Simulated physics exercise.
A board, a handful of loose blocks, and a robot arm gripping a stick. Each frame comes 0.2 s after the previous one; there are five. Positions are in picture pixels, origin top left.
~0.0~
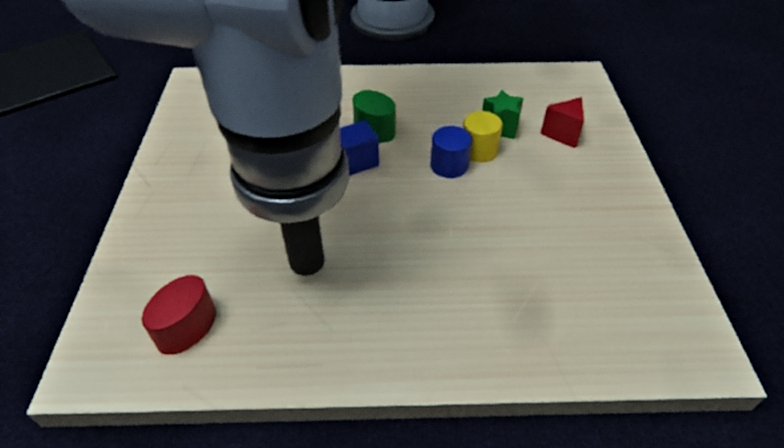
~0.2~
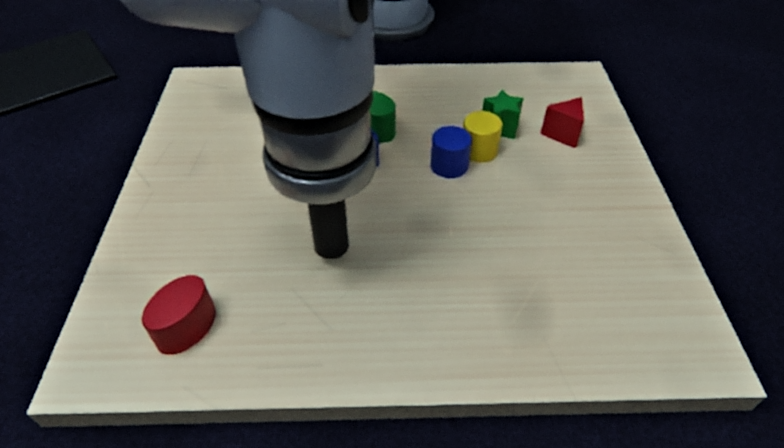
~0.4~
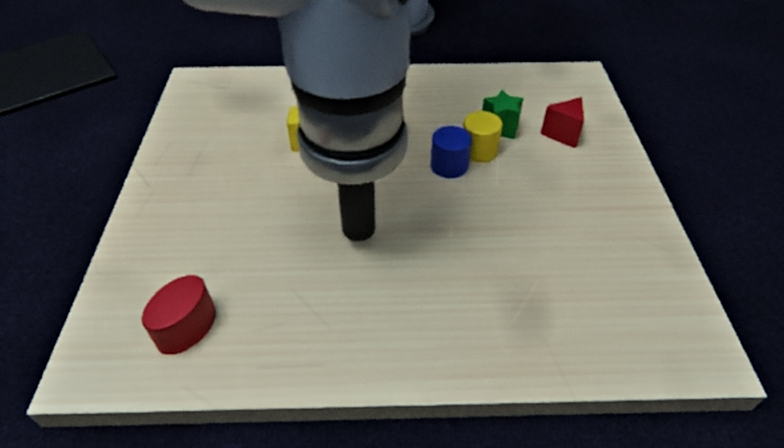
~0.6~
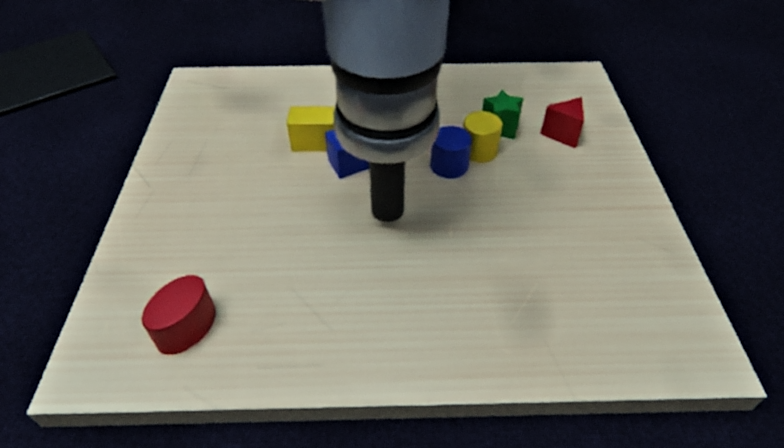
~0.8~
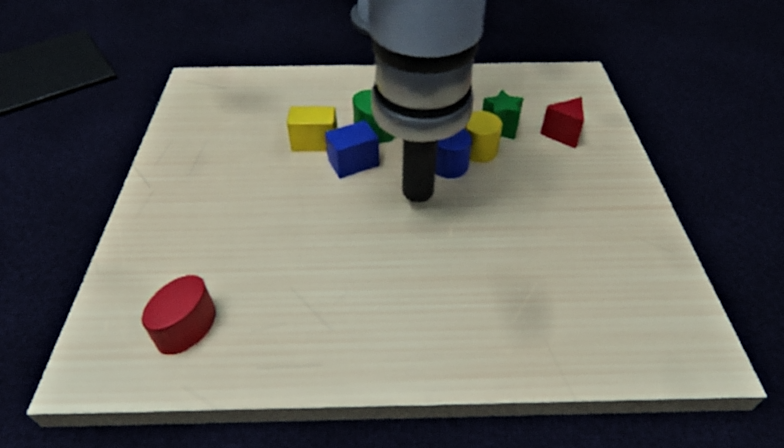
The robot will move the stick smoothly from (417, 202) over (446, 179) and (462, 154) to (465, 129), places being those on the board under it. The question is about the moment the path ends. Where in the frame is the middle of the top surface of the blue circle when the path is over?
The middle of the upper face of the blue circle will lie at about (444, 87) in the picture.
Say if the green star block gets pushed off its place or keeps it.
The green star block is moved.
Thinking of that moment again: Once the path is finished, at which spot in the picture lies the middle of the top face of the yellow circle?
Close to (500, 97).
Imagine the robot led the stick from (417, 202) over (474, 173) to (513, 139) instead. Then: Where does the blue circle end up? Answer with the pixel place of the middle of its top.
I expect it at (458, 124).
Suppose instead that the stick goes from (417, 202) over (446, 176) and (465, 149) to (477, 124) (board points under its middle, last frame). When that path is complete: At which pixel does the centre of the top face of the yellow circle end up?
I'd say the yellow circle ends with its top centre at (513, 94).
What follows on the original path. One third of the way, stick at (447, 169); blue circle at (455, 129); yellow circle at (488, 117); green star block at (509, 100), turned 15° anticlockwise.
Two thirds of the way, stick at (463, 144); blue circle at (453, 106); yellow circle at (492, 111); green star block at (514, 98), turned 20° anticlockwise.
At the end, stick at (466, 118); blue oblong in place; blue circle at (444, 87); yellow circle at (500, 97); green star block at (530, 93).
